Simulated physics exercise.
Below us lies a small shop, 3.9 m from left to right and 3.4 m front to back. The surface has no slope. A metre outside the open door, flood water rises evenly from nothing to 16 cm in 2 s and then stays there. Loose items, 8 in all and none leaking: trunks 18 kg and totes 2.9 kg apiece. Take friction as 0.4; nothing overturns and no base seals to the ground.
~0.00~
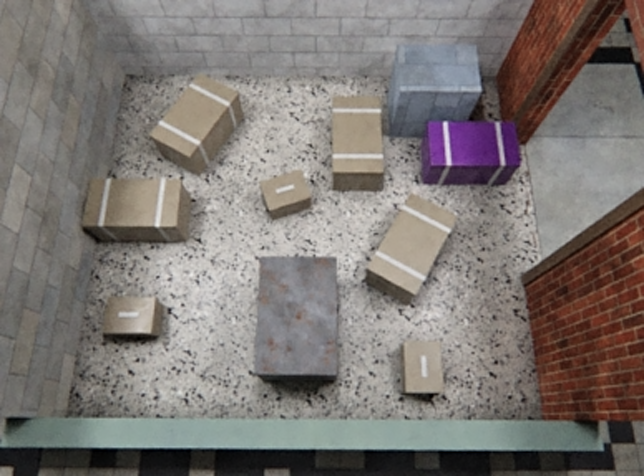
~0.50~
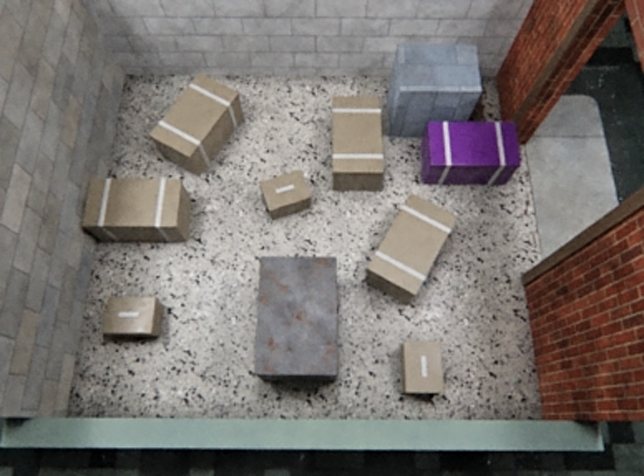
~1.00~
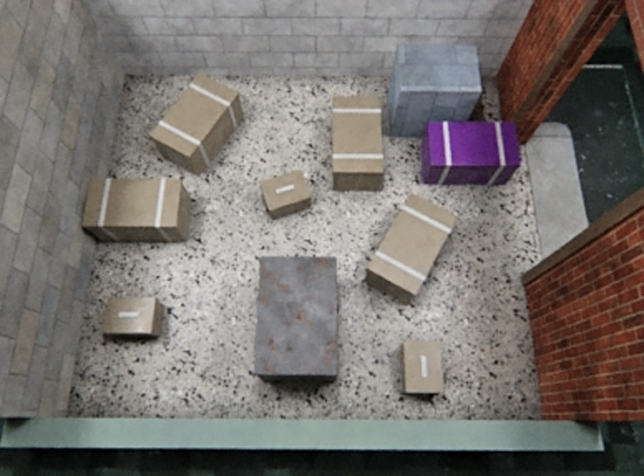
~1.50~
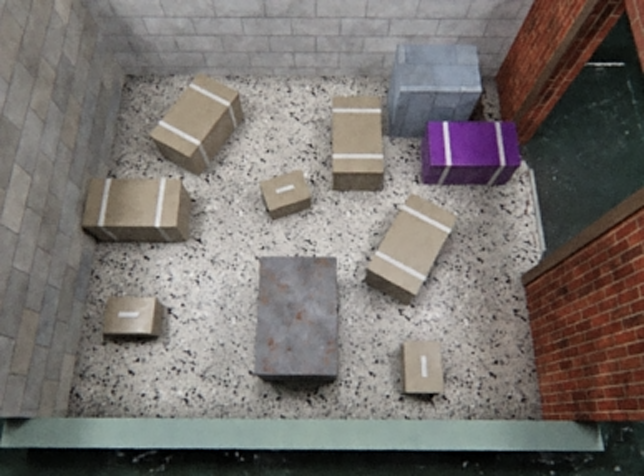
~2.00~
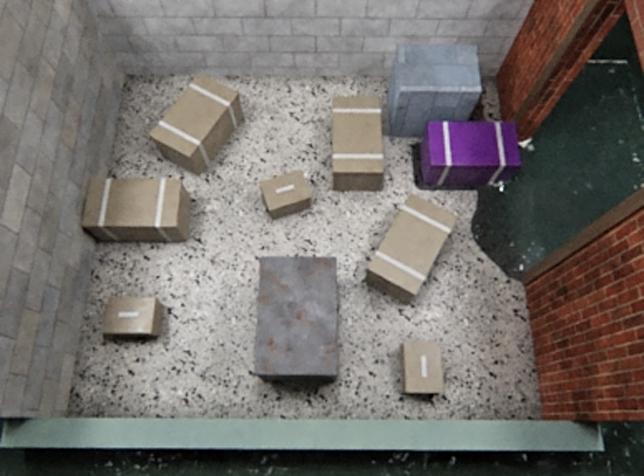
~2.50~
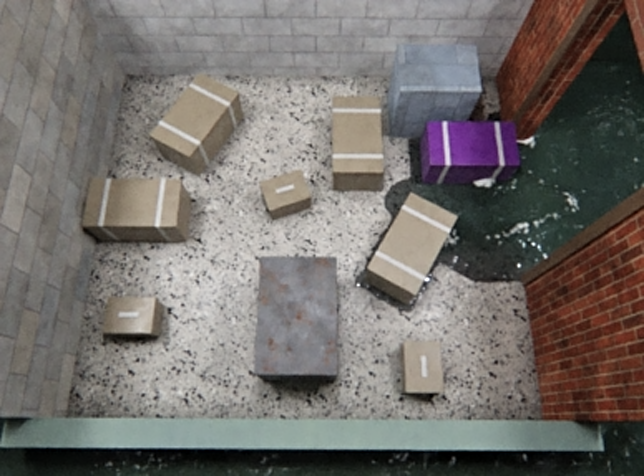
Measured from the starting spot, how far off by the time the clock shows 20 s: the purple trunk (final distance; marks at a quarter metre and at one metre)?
The purple trunk gets carried off.
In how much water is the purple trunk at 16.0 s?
About 15 cm.
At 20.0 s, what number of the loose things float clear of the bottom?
At that moment 8.
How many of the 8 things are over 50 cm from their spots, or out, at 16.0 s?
By then 6.
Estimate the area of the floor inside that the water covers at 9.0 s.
About 12 m2.
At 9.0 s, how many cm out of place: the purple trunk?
About 300 cm.
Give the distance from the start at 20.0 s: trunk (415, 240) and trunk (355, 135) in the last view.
In turn: 150 cm, 80 cm.
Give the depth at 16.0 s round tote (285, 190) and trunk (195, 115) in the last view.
About 15 and 13 cm.
After 4.0 s the purple trunk is near (400, 138), 0.7 m from its start, afloat; 1 afloat.
After 9.0 s the purple trunk is near (154, 170), 2.8 m from its start, afloat; 8 afloat.
After 16.0 s the purple trunk is near (175, 249), 2.8 m from its start, afloat; 8 afloat.
After 20.0 s the purple trunk is near (150, 264), 3.0 m from its start, afloat; 8 afloat.
